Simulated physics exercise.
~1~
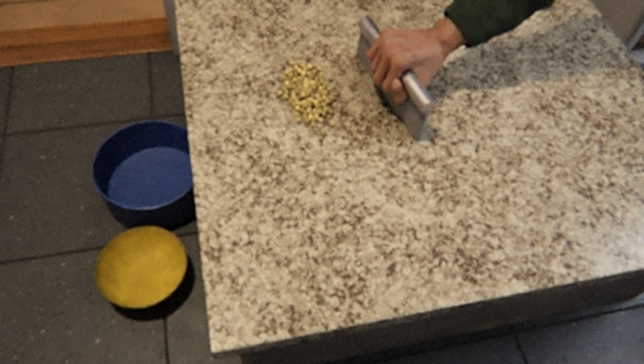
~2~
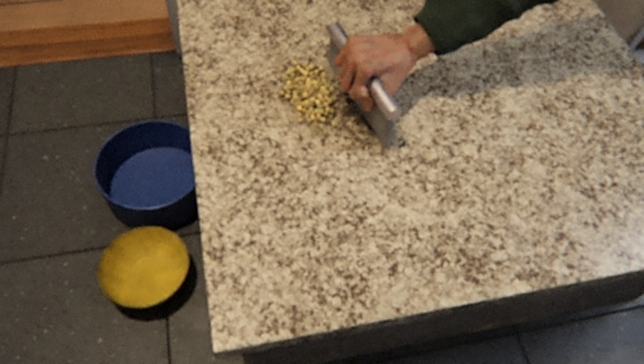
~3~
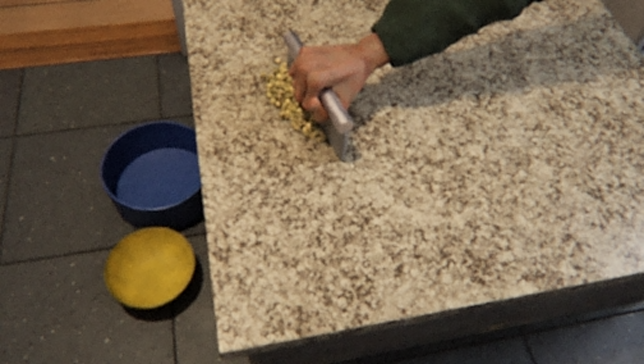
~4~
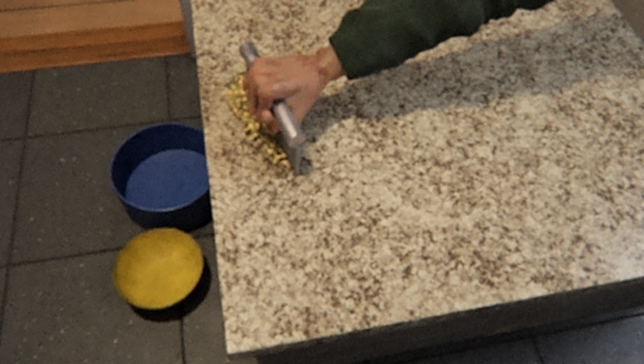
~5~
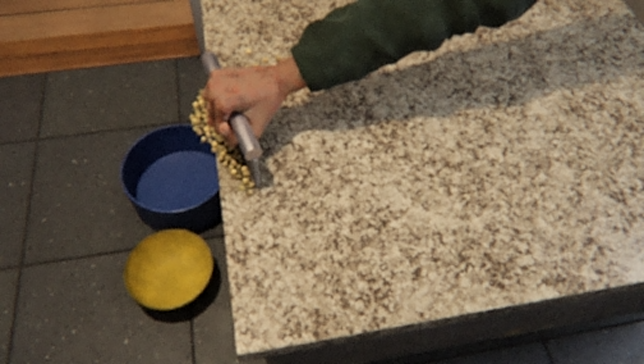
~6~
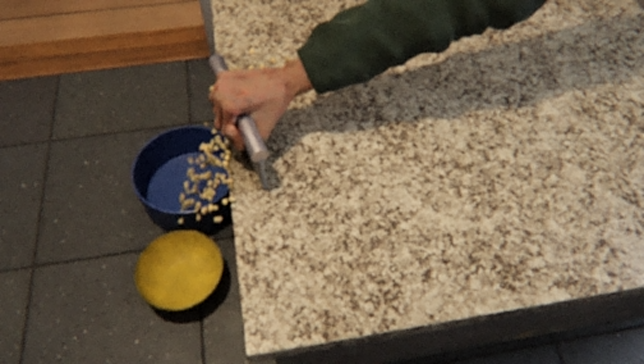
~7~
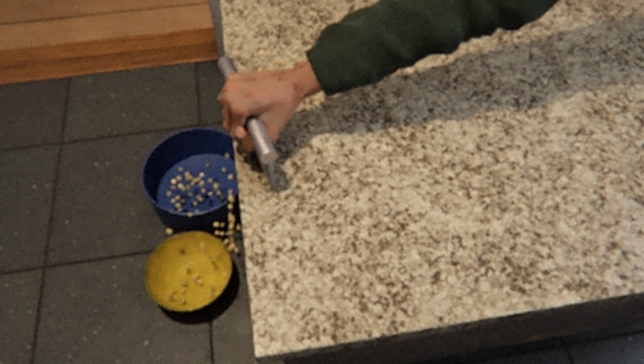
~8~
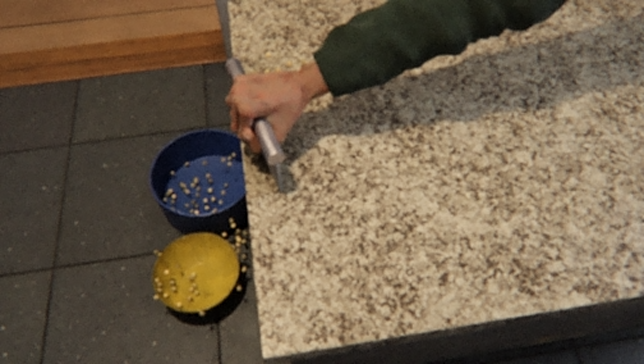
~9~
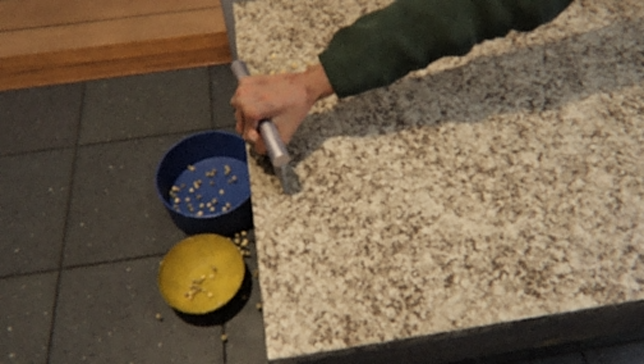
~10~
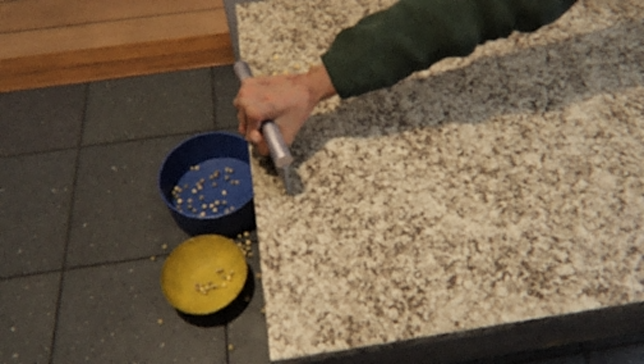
A hand in a dark green sleeve grips a flat metal scraper on a speckled stone counter, seen from above, beside a small heap of pale yellow beans. On the dark tiled floor to the left sit a blue pot and, just below it, a yellow bowl. The scraper slides left, gathers the beans and pushes them to the counter's edge, while the view drifts slightly left. They spill over in a loose shower as the scraper halts at the edge. Many land in the blue pot, a few in the yellow bowl, and others scatter on the floor.
